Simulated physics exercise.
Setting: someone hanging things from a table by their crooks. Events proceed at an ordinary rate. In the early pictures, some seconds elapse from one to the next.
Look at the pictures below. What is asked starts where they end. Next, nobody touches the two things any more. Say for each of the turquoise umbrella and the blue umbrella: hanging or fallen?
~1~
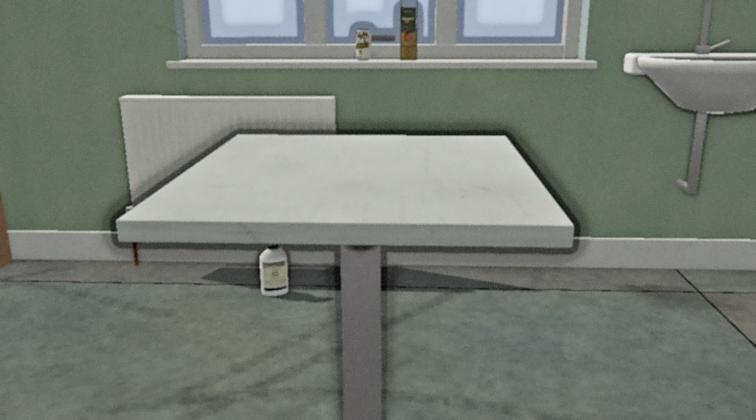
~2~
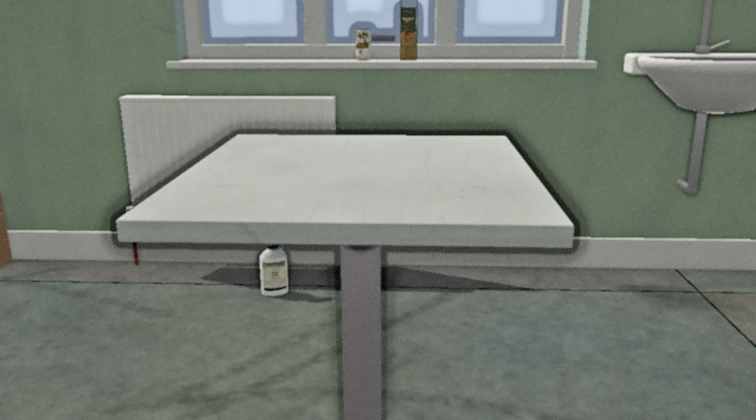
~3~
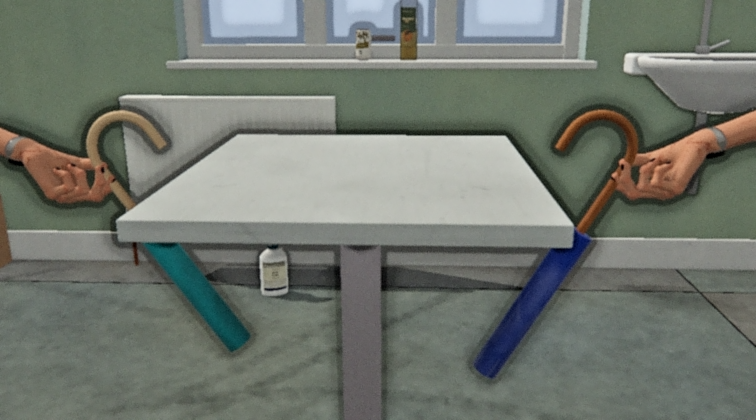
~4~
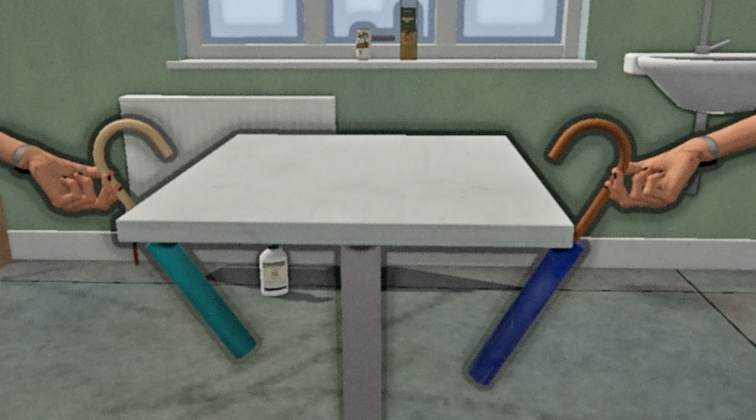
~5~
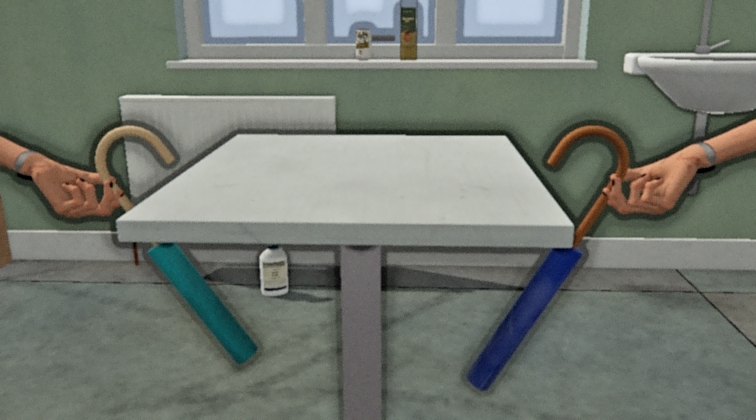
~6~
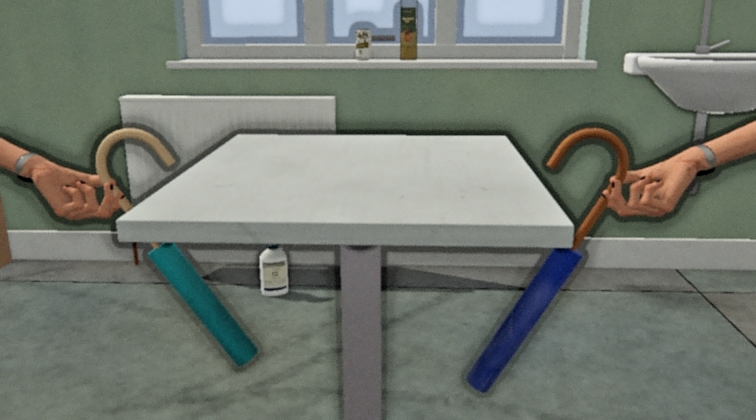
Turquoise umbrella: Fallen; blue umbrella: Fallen.
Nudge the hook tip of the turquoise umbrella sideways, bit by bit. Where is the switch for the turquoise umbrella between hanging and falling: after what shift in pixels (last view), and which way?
Shift it right by around 20 pixels.
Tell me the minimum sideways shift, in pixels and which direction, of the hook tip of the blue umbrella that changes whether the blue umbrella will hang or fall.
Some 20 pixels, leftward.
Then, 0.36 s later than the last frame, turquoise umbrella fallen; blue umbrella dropping.
When it is over, the turquoise umbrella slips off; the blue umbrella slips off.
